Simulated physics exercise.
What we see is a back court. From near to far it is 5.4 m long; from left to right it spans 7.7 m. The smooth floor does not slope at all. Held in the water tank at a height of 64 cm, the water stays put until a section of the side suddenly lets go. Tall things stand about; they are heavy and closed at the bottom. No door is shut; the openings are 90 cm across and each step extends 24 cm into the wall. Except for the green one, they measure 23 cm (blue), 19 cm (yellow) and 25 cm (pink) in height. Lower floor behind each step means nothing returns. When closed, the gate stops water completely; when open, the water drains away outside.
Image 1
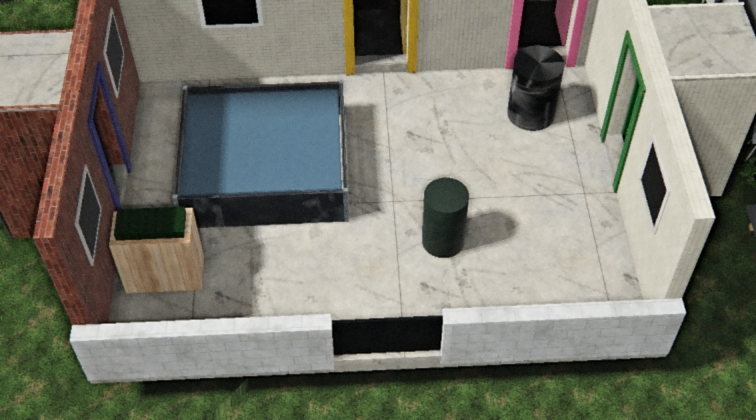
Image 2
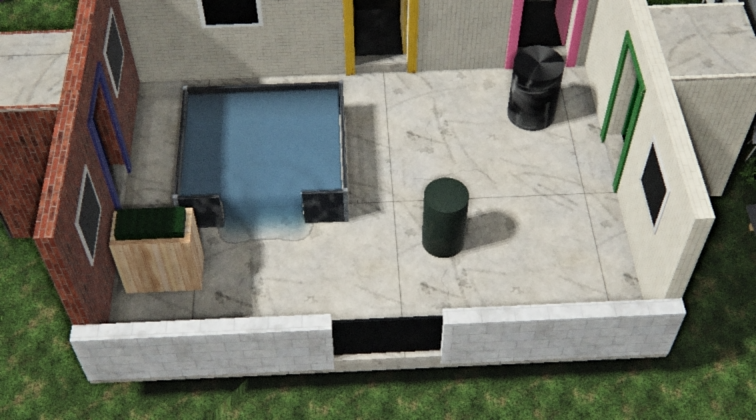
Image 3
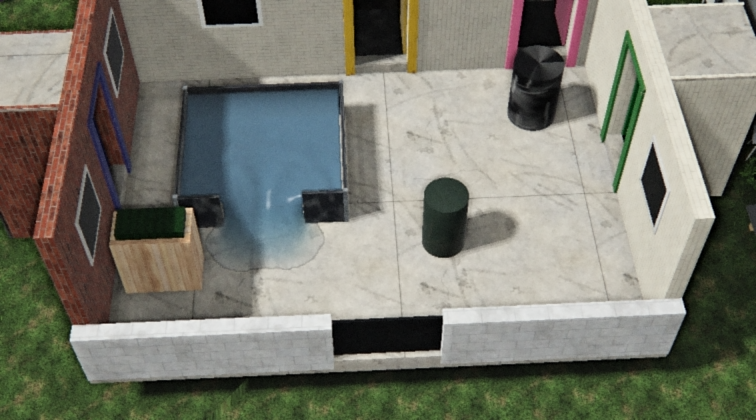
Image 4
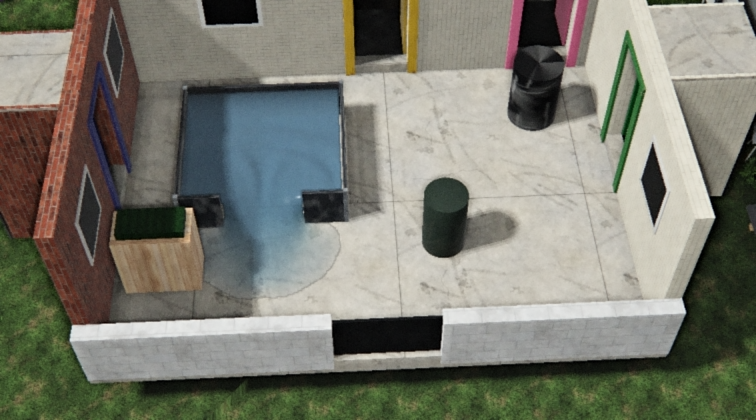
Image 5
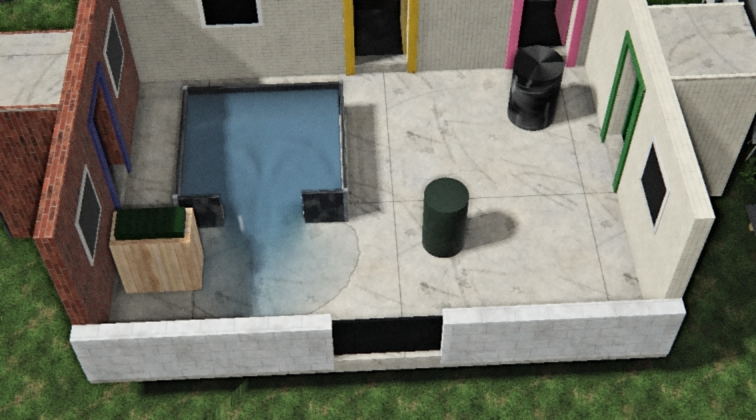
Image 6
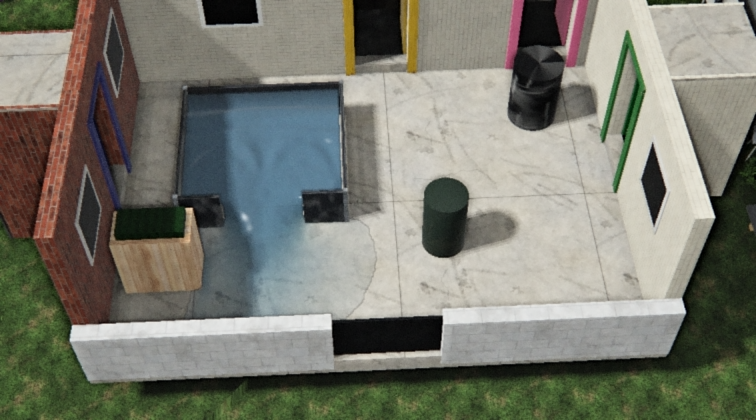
The clip opens on a walled court seen from above, with a still, dark-sided water tank at the left. A gap appears in the tank's near side and water pours through it, spreading across the pale floor past the wooden planter toward the low white front wall and fanning out to the right.
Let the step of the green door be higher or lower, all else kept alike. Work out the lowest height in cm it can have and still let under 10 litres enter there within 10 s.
The lowest such height is roughly 6 cm.
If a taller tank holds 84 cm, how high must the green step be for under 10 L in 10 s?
Around 9.0 cm high.
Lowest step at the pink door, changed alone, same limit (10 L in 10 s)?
At the pink door you'd want roughly 12.0 cm.
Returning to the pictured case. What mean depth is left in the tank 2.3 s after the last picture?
Roughly 33 cm.
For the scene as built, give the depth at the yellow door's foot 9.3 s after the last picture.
It works out to about 10.5 centimetres deep.
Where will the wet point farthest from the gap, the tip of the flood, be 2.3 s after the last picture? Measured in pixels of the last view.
(642, 331).
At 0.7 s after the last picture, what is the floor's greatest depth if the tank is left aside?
Max depth: Near 40 cm.
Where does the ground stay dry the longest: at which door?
Last in order comes the yellow door.
Then, 0.7 s after the last picture water covers 20 % of the floor, deepest (40 cm) near (235, 339); it has not reached the green door.
Then, 2.3 s after the last picture water covers 45 % of the floor, deepest (36 cm) near (105, 356); it has not reached the green door.
Then, 9.3 s after the last picture water covers 95 % of the floor, deepest (15 cm) near (353, 135); 8 cm at the green door, 0 litres in over its 22 cm step.
At the green door as built, the water peaked near 9 cm, 3.7 s after the last picture.
Run again over the same 10 s with other heights there, 20 litres in over 5 cm, 5 litres over 7 cm. The limit of 10 litres is kept from about 6 cm up.
